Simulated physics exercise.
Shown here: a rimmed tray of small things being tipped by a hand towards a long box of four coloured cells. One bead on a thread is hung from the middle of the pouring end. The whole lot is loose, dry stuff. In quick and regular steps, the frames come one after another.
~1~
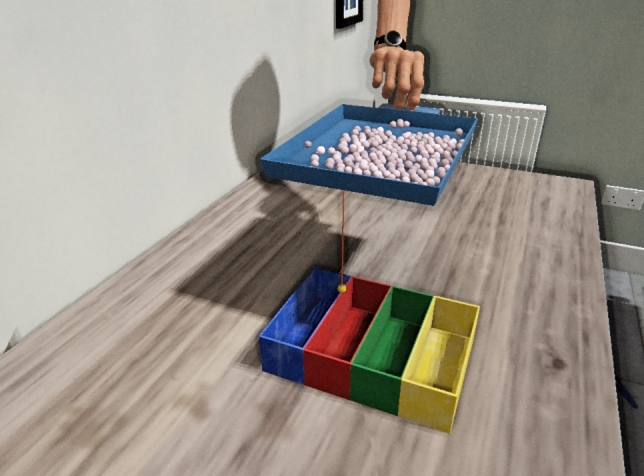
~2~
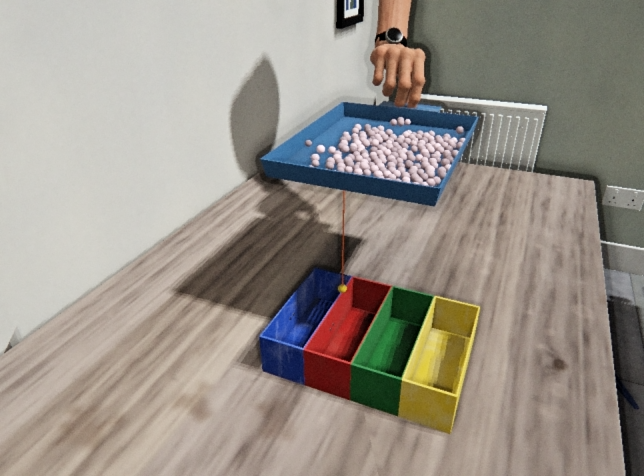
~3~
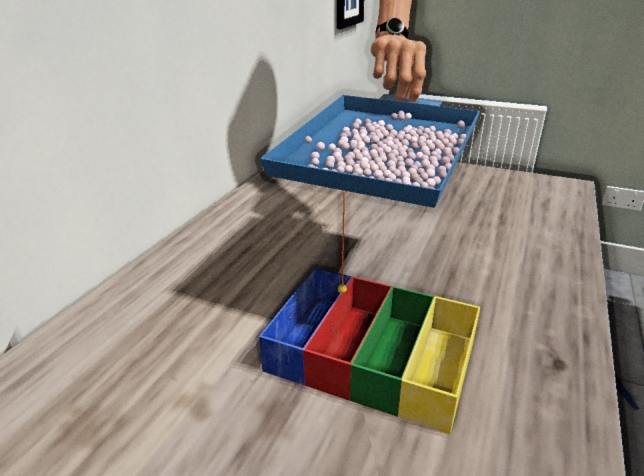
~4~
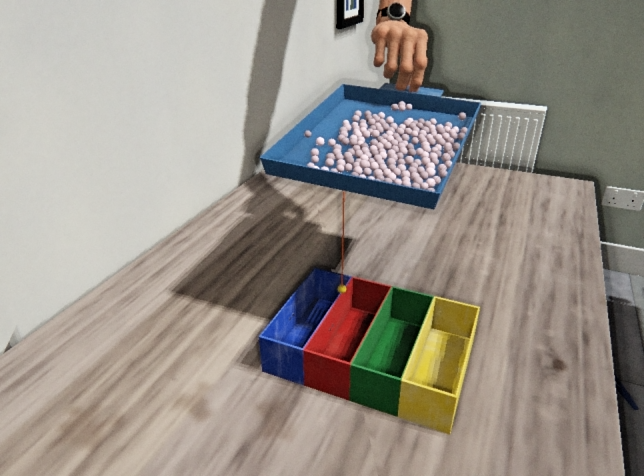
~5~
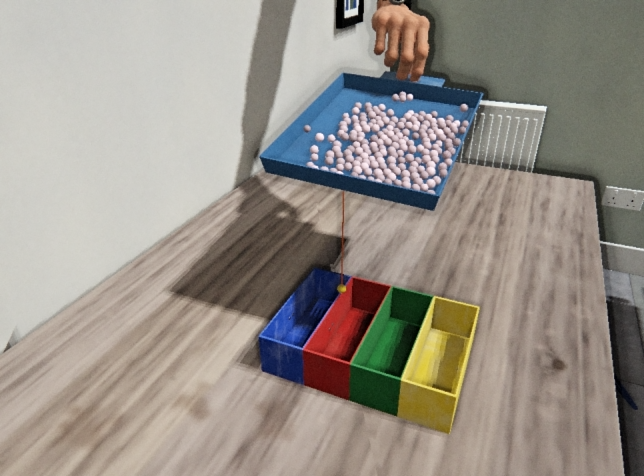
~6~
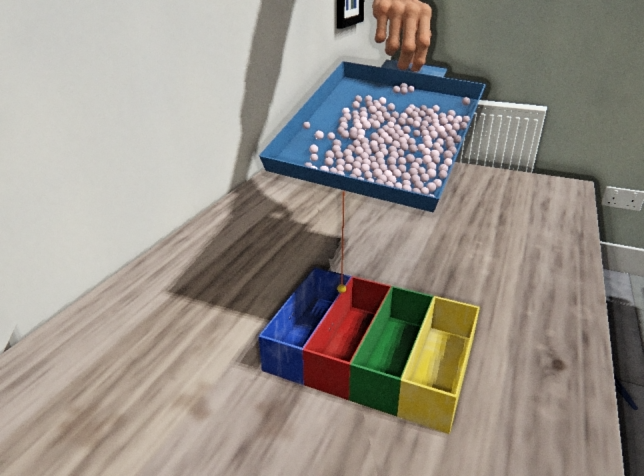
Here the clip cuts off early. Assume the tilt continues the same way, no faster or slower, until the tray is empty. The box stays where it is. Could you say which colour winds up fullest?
The green cell winds up fullest.
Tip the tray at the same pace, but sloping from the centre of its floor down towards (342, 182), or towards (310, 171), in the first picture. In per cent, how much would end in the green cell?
In turn some 10 and 0 per cent.
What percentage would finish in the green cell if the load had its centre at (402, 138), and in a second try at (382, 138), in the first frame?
Some 50 and then some 50 per cent.
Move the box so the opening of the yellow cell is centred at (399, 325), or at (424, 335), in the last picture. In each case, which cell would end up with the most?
Yellow, then the cell in yellow.
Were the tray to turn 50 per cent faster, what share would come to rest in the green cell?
That comes out at roughly 40 per cent.
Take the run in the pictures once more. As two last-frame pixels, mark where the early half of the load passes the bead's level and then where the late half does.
Points: About (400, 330), then about (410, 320).
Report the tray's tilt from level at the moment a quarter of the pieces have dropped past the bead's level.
Close to 85 degrees, I reckon.
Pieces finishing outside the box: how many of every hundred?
10 %.
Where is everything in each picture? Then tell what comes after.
Corners of the pouring end at (265, 158) and (437, 185), level; middle of the load at (394, 157), sugar pearls; bead on its thread at (342, 288); blue cell at (282, 357); red cell at (327, 371); green cell at (375, 386); yellow cell at (427, 402), in the first picture.
Corners of the pouring end at (265, 158) and (437, 186), level; middle of the load at (394, 156), in the second picture.
Corners of the pouring end at (265, 158) and (437, 188), tipped barely, lowest at the right corner; middle of the load at (395, 154), in the third picture.
Corners of the pouring end at (265, 157) and (437, 191), tipped a little, lowest at the right corner; middle of the load at (395, 150), in the fourth picture.
Corners of the pouring end at (264, 155) and (436, 193), tipped a little, lowest at the right corner; middle of the load at (395, 146), in the fifth picture.
Corners of the pouring end at (264, 154) and (436, 195), tipped a little, lowest at the right corner; middle of the load at (395, 145), nearly all on the move; blue cell at (282, 357); red cell at (326, 371); green cell at (374, 386); yellow cell at (426, 403), in the sixth picture.
Soon, tray tipped steeply; all on the tray.
A while on, tray tipped right over; about a quarter on the tray; about a quarter in the green cell; a small part in the yellow cell; a small part in the red cell; a stray few in the blue cell; about a quarter falling or outside the box.
Towards the end, tray tipped past a quarter turn; about half in the green cell; about a quarter in the yellow cell; about a quarter in the red cell; a stray few in the blue cell; a small part falling or outside the box.
Finally, tray tipped past a quarter turn; about half in the green cell; about a quarter in the yellow cell; about a quarter in the red cell; a stray few in the blue cell; a small part outside the box.
